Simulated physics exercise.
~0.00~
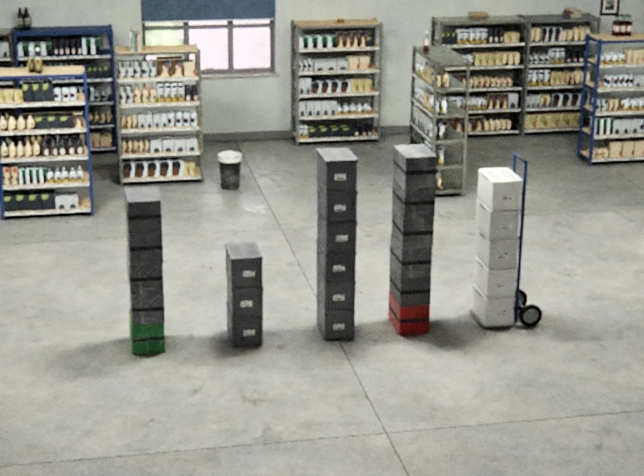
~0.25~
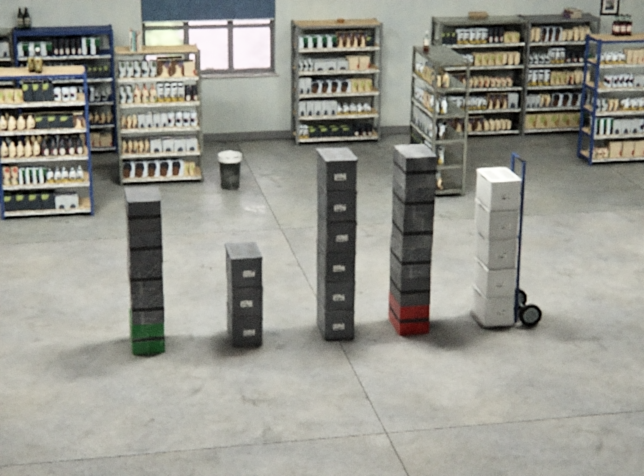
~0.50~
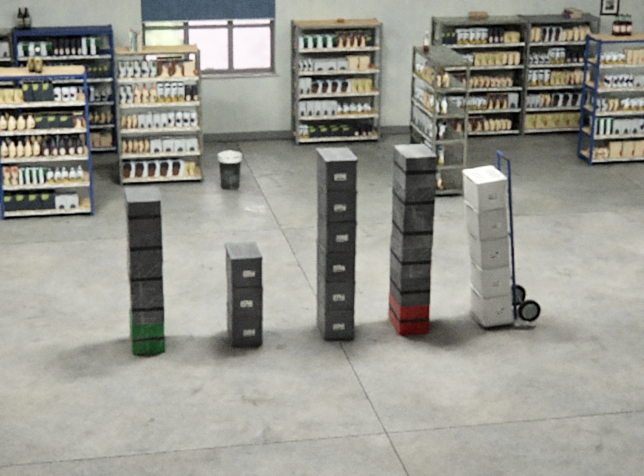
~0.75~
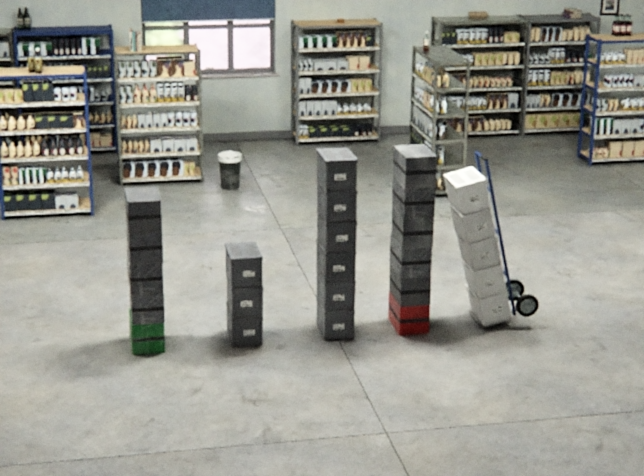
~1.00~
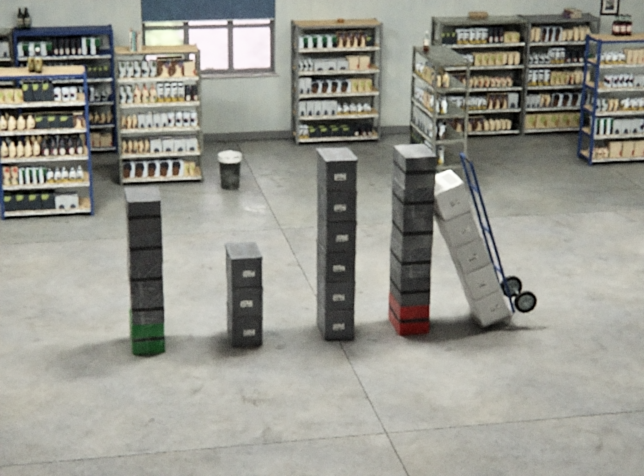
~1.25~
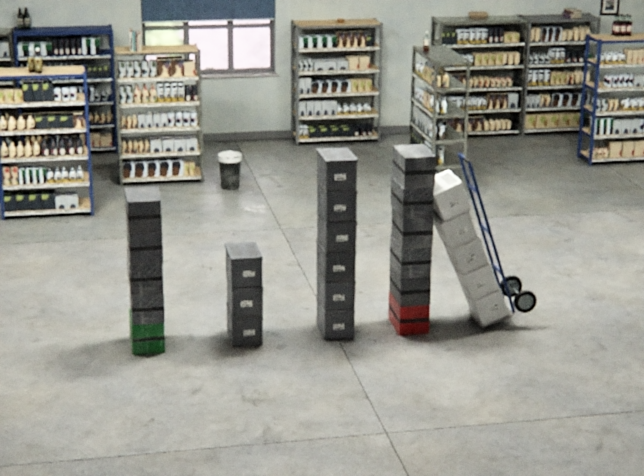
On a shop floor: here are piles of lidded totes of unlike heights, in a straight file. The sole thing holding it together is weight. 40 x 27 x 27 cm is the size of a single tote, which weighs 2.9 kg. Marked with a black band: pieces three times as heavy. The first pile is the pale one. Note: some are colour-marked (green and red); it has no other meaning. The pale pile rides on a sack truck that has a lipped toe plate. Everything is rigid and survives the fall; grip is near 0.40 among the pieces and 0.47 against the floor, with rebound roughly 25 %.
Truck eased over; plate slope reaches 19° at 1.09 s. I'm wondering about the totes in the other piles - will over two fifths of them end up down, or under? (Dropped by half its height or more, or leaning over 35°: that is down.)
I'd say under two fifths.
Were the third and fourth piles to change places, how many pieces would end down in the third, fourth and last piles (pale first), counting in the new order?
After the swap, the third pile would have 0 down, the fourth 0 and the last 0.
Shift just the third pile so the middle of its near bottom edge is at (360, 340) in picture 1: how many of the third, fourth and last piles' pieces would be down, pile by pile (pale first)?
Then, pile by pile: Third 0, fourth 0, last 0.
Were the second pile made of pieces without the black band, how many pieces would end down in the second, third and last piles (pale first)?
The tally would be second 6, then third 6, then last 4.
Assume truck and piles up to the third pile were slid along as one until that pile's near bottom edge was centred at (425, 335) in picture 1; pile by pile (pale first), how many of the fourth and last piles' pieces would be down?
That would give fourth 0, last 0.
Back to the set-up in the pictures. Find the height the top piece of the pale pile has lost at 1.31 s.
Roughly 0 cm.
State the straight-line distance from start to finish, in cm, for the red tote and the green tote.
Displacement in cm - red: 0; green: 0.
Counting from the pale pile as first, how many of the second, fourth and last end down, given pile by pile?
Tally - second: 0; fourth: 0; last: 0.
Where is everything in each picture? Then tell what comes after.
In the first frame (each place is the centre of the face we see best), truck frame (524, 195) 0° forward; green tote (148, 339); red tote (415, 321); the others all in place.
In the second frame, truck frame (522, 195) 1° forward; red tote (415, 321).
In the third frame, truck frame (510, 193) 6° forward, top of the pale pile leaning 6°; green tote (148, 339); the others all in place.
In the fourth frame, truck frame (492, 192) 13° forward, top of the pale pile leaning 13°; green tote (148, 339); the others all in place.
In the fifth frame, truck frame (479, 193) 19° forward, top of the pale pile leaning 22°; red tote (415, 321); the others all in place.
In the sixth frame, truck frame (478, 193) 19° forward, top of the pale pile leaning 23°; red tote (415, 321); green tote (148, 339); the others all in place.
By 1.31 s, 0 of the pale pile down; none of the 20 other totes down.
When it is over (2.1 s), 0 of the pale pile down; none of the 20 other totes down; red tote unmoved; green tote unmoved. That is 0 per cent. In pixels of the last frame, middles, red tote near (409, 312), green tote near (147, 330).
